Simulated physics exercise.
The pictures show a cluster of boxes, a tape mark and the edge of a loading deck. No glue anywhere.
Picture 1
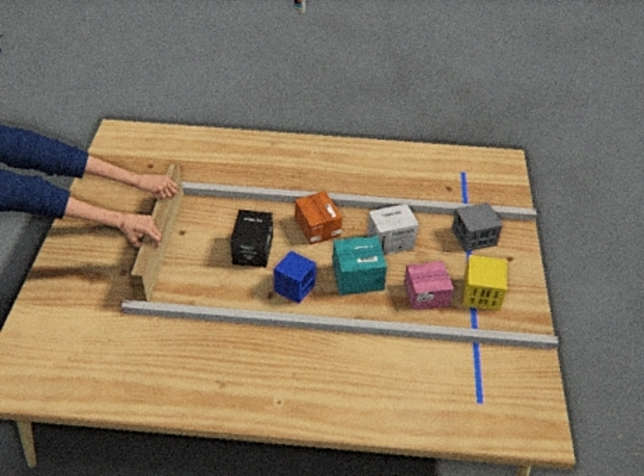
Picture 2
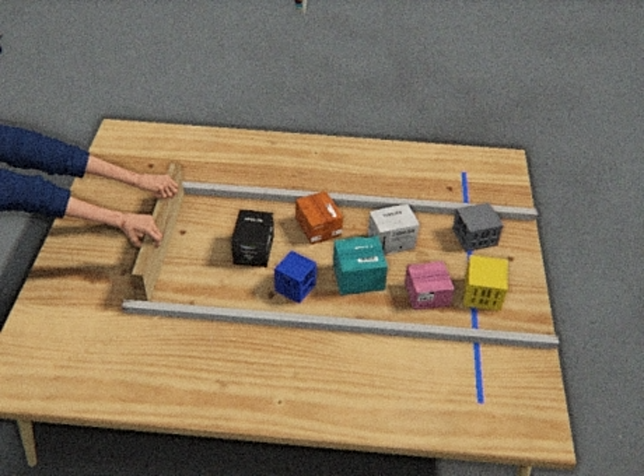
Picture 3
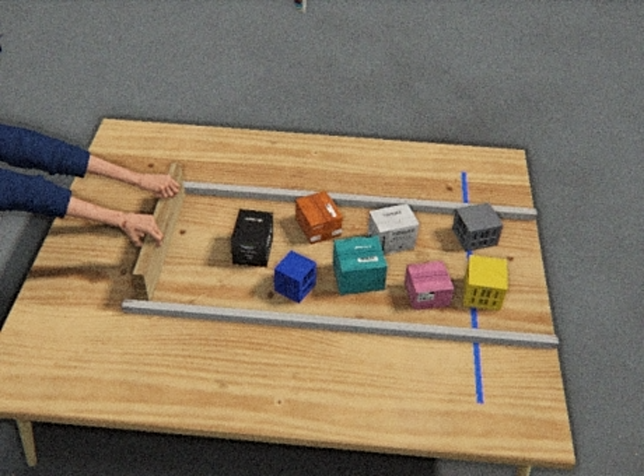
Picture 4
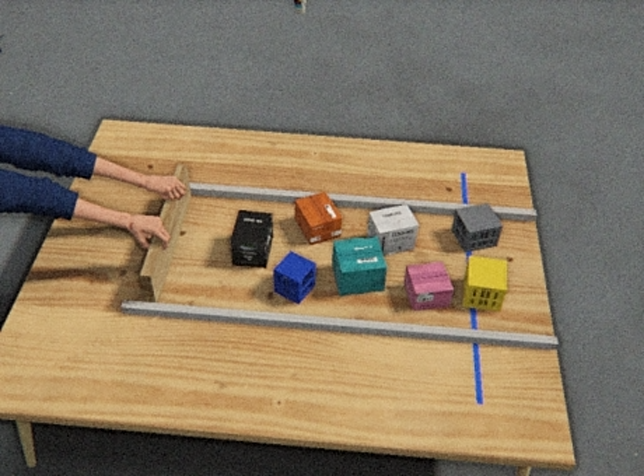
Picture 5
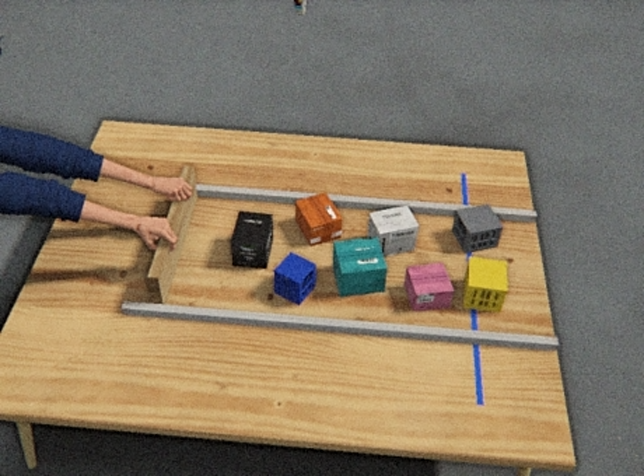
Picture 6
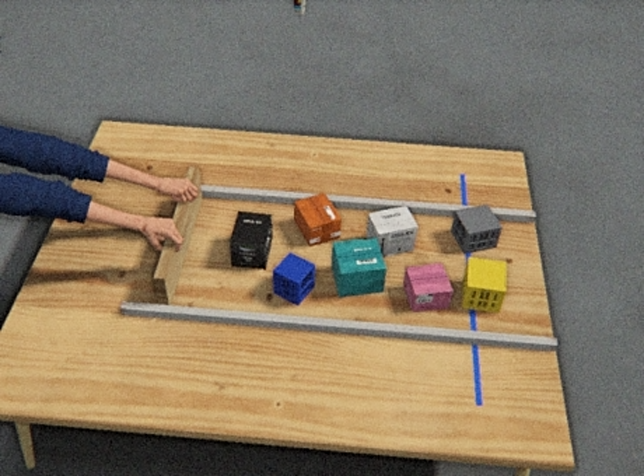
Two hands held a wooden plank at the left end of a table, then slid it slightly right between two rails, while the colourful boxes and crates ahead of it stayed where they were.
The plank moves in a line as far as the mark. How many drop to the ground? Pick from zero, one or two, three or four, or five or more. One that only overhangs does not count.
Here the number that fall off is one or two.
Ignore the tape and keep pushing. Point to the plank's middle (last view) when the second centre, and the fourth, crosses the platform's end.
First at (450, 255), next at (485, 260).
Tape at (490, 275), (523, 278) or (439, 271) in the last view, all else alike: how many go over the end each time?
The counts: 5, 5 and 1.
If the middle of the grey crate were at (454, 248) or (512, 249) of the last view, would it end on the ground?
In that order, it tumbles off; is lost.
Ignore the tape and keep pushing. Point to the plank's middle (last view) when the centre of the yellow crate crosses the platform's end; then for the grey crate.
At (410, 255) for the yellow crate; at (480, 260) for the grey crate.
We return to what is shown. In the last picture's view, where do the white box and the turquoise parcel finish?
About (527, 248), and the other about (532, 288).
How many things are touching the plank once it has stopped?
It touches 3.
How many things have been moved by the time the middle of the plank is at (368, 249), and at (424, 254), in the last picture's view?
By then 7, and 8.
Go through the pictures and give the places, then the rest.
In the first frame, yellow crate (485, 283); grey crate (477, 227); pink parcel (428, 286); plank (160, 231); tape (471, 271).
In the second frame, grey crate (477, 227); white box (393, 230).
In the third frame, pink parcel (428, 285); black box (253, 238).
In the fourth frame, yellow crate (485, 284); turquoise parcel (359, 266).
In the fifth frame, grey crate (477, 229); blue crate (295, 279).
In the sixth frame, yellow crate (484, 285); grey crate (476, 229); pink parcel (427, 287); plank (180, 234); tape (470, 273).
A little later, none off yet; yellow crate at rest near (484, 285); grey crate at rest near (476, 229); pink parcel at rest near (427, 287).
Next, none off yet; yellow crate at rest near (484, 285); grey crate at rest near (476, 229); pink parcel shifted a little near (441, 291).
Later still, none off yet; yellow crate shifted well along near (555, 302); grey crate shifted about its own width near (497, 226); pink parcel shifted well along near (514, 305).
When it is over, the number that fall off is one or two; down, pink parcel and yellow crate.
